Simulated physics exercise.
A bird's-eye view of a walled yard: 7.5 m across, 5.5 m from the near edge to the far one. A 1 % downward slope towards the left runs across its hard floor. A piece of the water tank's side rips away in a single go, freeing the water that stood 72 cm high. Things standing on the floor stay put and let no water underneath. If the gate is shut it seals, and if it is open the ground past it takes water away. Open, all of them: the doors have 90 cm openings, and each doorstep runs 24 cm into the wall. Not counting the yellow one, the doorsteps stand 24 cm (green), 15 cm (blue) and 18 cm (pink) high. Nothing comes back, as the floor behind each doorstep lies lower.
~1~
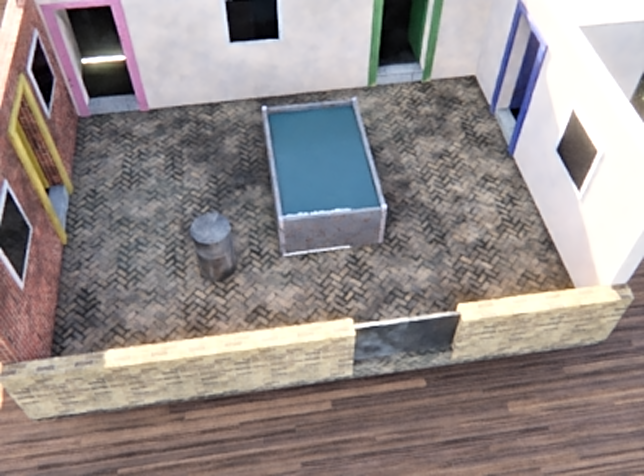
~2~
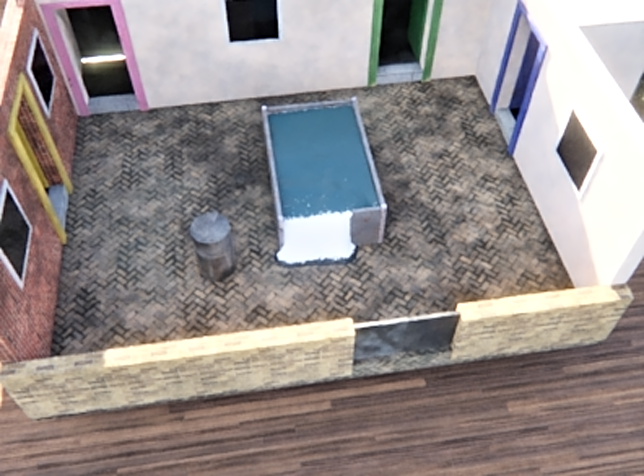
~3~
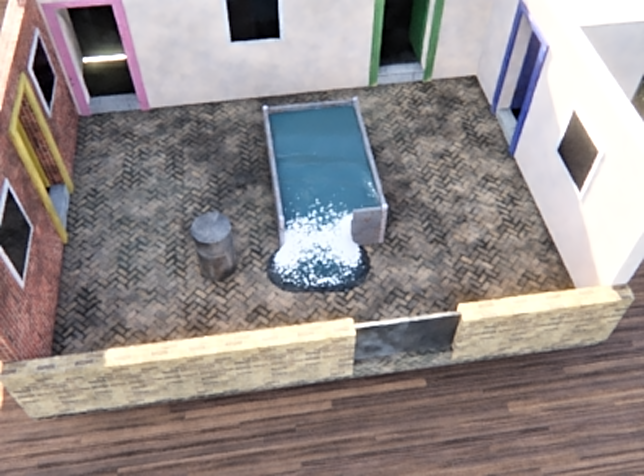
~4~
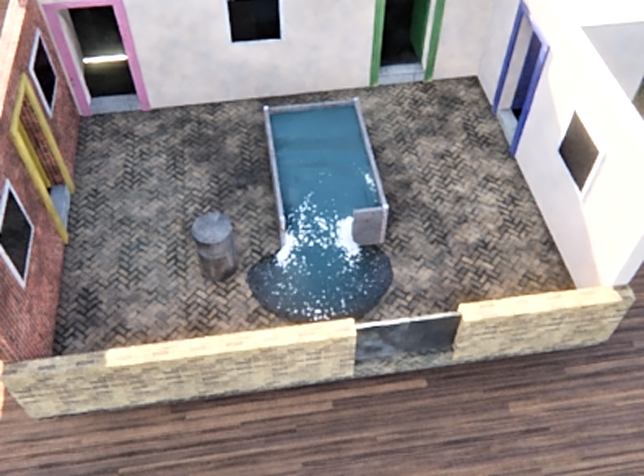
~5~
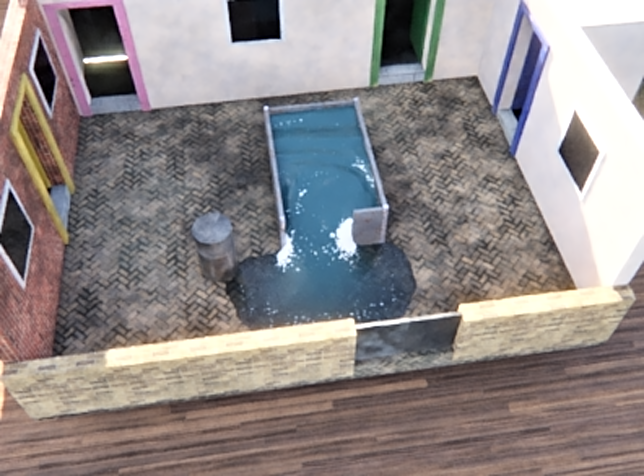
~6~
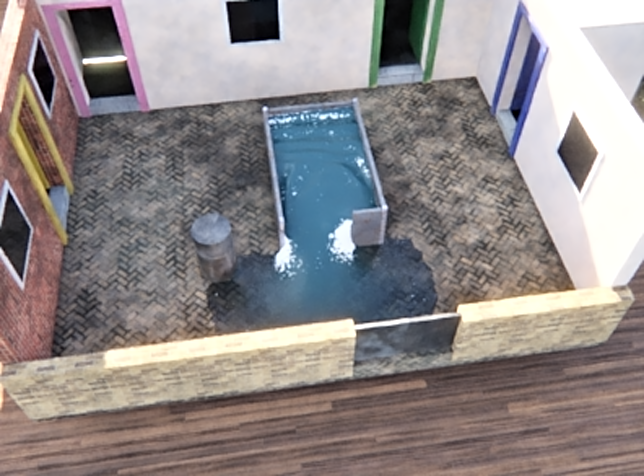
Water bursting from the front of a raised tank in a walled yard, foaming and spreading across the dark herringbone floor.
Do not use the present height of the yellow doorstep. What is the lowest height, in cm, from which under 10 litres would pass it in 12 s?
5.5 cm.
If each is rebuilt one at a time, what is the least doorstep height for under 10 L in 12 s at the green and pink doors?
About 8.5 cm at green and about 14.0 cm at pink.
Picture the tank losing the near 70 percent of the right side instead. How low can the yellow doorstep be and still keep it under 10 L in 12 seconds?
A height of around 12.0 cm.
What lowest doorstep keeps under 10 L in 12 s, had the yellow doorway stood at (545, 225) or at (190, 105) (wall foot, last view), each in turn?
You'd want about 9.0 cm there first, then about 9.0 cm.
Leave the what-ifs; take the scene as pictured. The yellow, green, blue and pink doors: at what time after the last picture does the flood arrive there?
Yellow at 2.0 s, green at 4.0 s, blue at 2.8 s and pink at 3.2 s.
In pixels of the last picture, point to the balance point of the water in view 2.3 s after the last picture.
The balance point sits at roughly (299, 261).
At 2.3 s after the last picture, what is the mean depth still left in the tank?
About 29 centimetres.
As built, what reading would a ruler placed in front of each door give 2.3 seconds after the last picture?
Yellow door 5 cm, green door 0 cm, blue door 0 cm, pink door 0 cm.
Then, 0.7 s after the last picture water covers 15 % of the floor, deepest (42 cm) near (318, 355); it has not reached the yellow door.
Then, 2.3 s after the last picture water covers 40 % of the floor, deepest (35 cm) near (48, 392); 5 cm at the yellow door, 0 litres in over its 24 cm doorstep.
Then, 11.3 s after the last picture water covers 100 % of the floor, deepest (12 cm) near (109, 123); 6 cm at the yellow door, 0 litres in over its 24 cm doorstep.
At the yellow door as built, the water peaked near 9 cm, 3.5 s after the last picture.
Run again over the same 12 s with other heights there, 19 litres in over 4.5 cm, 6 litres over 6 cm. The limit of 10 litres is kept from about 5.5 cm up.
